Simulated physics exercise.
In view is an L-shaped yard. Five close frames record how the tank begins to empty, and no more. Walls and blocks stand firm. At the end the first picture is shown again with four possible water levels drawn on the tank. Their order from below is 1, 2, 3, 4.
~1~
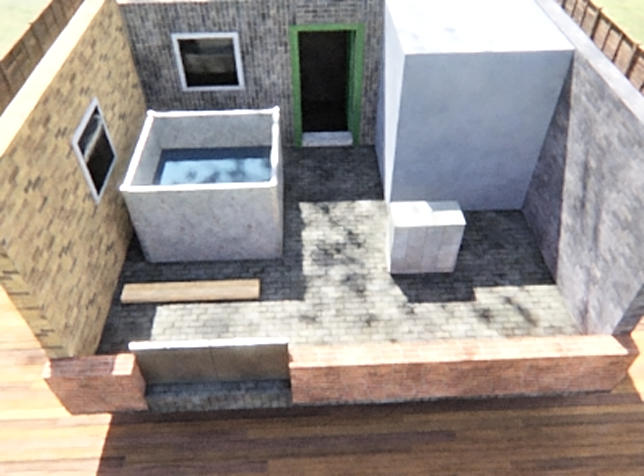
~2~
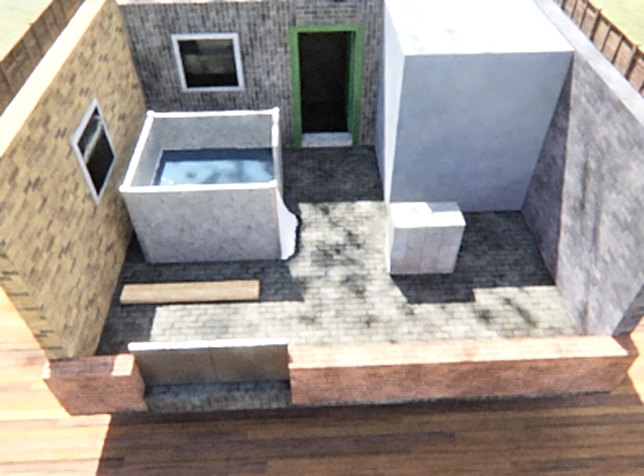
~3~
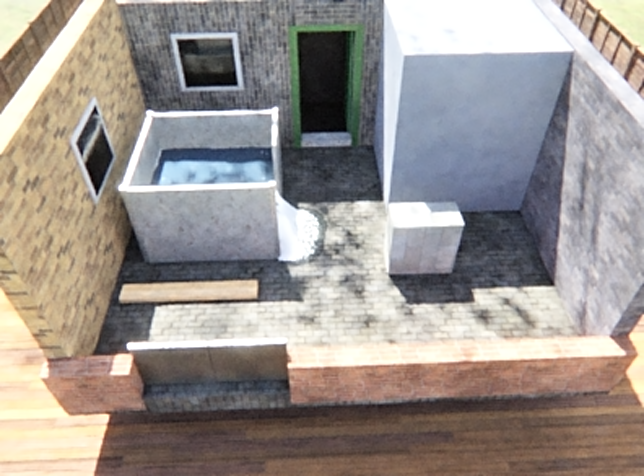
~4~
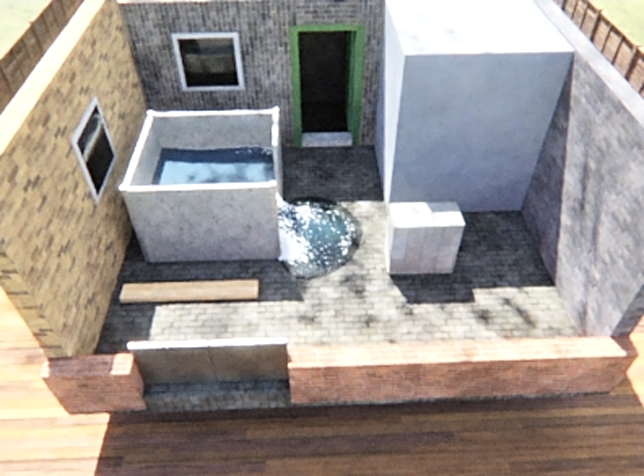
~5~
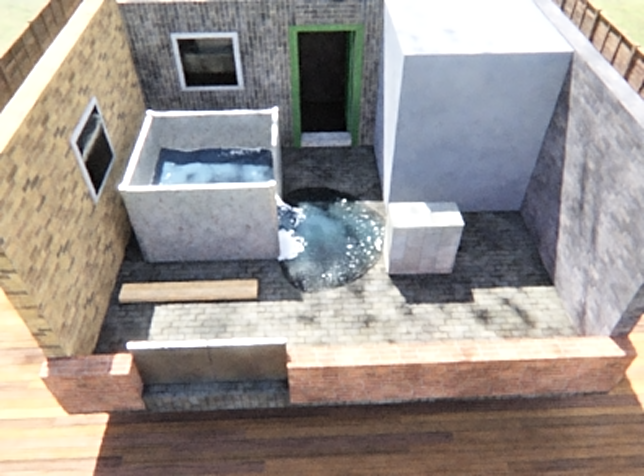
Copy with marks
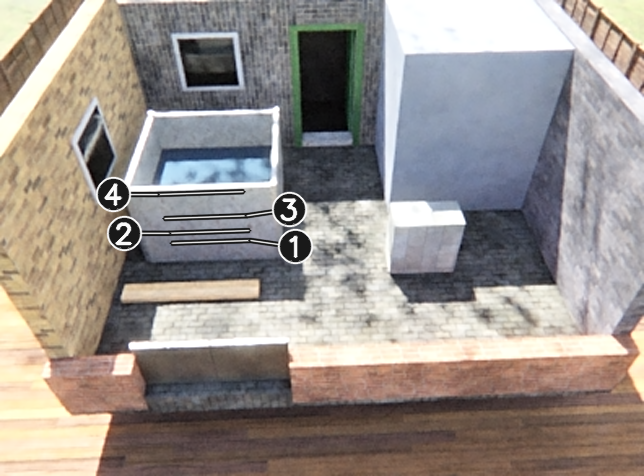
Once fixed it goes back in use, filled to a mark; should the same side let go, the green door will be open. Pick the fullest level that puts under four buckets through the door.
Go for 3.
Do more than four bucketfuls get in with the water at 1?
No.
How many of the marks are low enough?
Three.
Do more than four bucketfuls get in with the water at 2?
No, not at all.
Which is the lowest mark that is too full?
4.
In white, 1 at (211, 241); 2 at (209, 231); 3 at (205, 217); 4 at (200, 193); from the bottom up 1, 2, 3, 4.
Choosing 1, nothing gets over.
Choosing 2, a splash gets over, under a bucket.
Choosing 3, a bucket or two gets in.
Choosing 4, about 11 bucketfuls get in.
